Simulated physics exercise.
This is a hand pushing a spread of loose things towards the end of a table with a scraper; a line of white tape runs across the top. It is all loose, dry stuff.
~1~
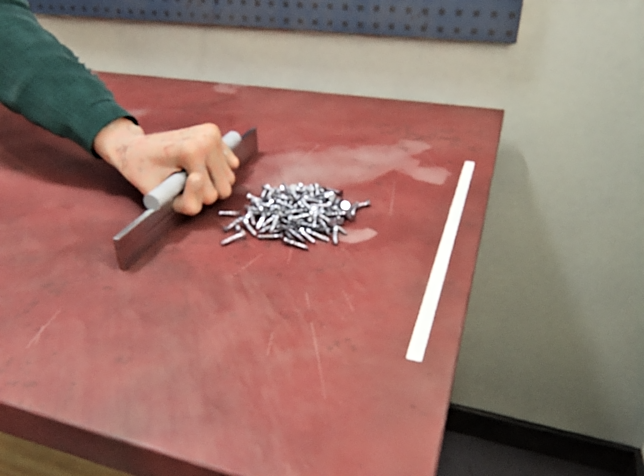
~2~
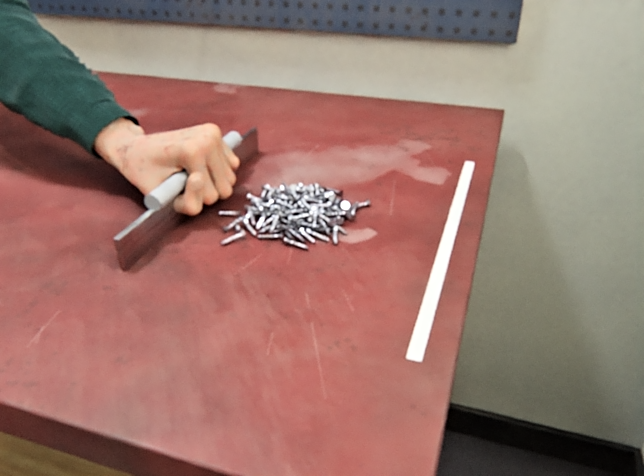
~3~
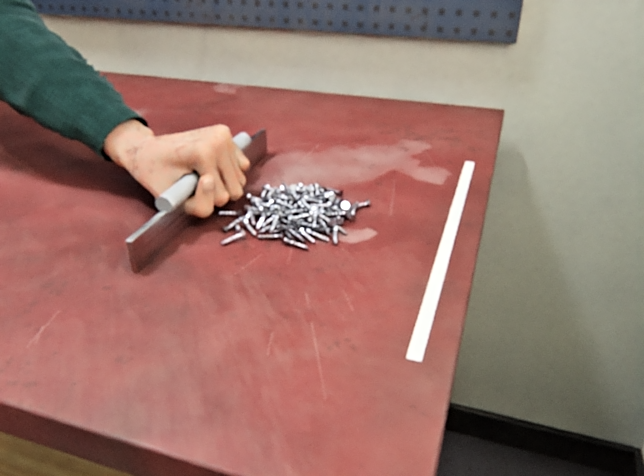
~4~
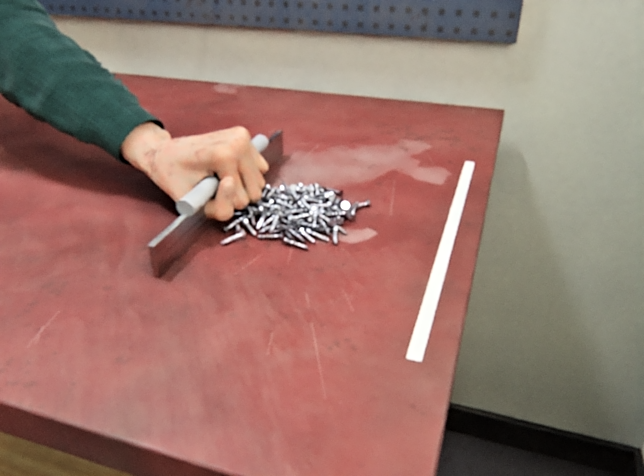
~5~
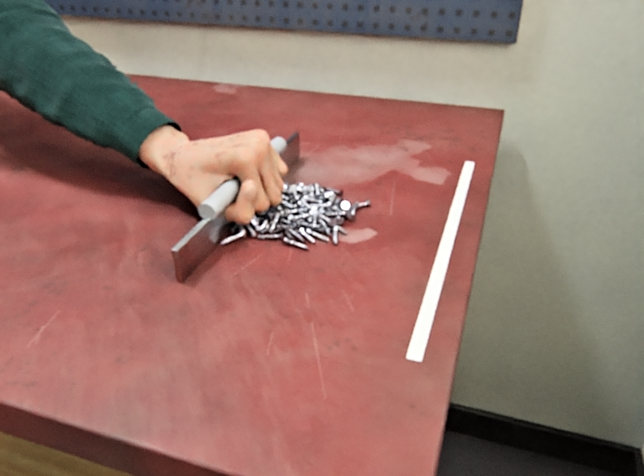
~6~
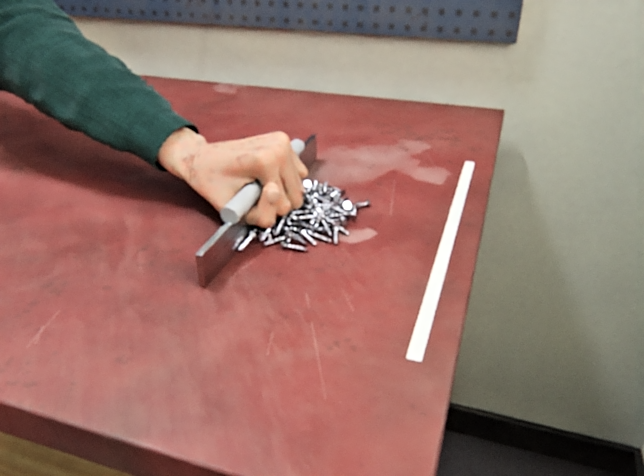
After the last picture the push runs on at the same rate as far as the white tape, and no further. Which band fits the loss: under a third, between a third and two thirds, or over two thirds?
The floor gets more than two thirds.
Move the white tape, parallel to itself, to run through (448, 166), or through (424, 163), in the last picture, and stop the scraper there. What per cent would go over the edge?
Roughly 40 per cent, and 10 per cent.
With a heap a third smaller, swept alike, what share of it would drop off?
It comes to 70 per cent or so.
Shortly afterwards, scraper still moving, near (363, 196); heap all on the table, its front near (436, 238).
Next, scraper stopped at the white tape; heap near half over the edge.
Some moments later, scraper stopped at the white tape; heap the bulk over the edge.
In the end, scraper stopped at the white tape; heap the bulk over the edge.
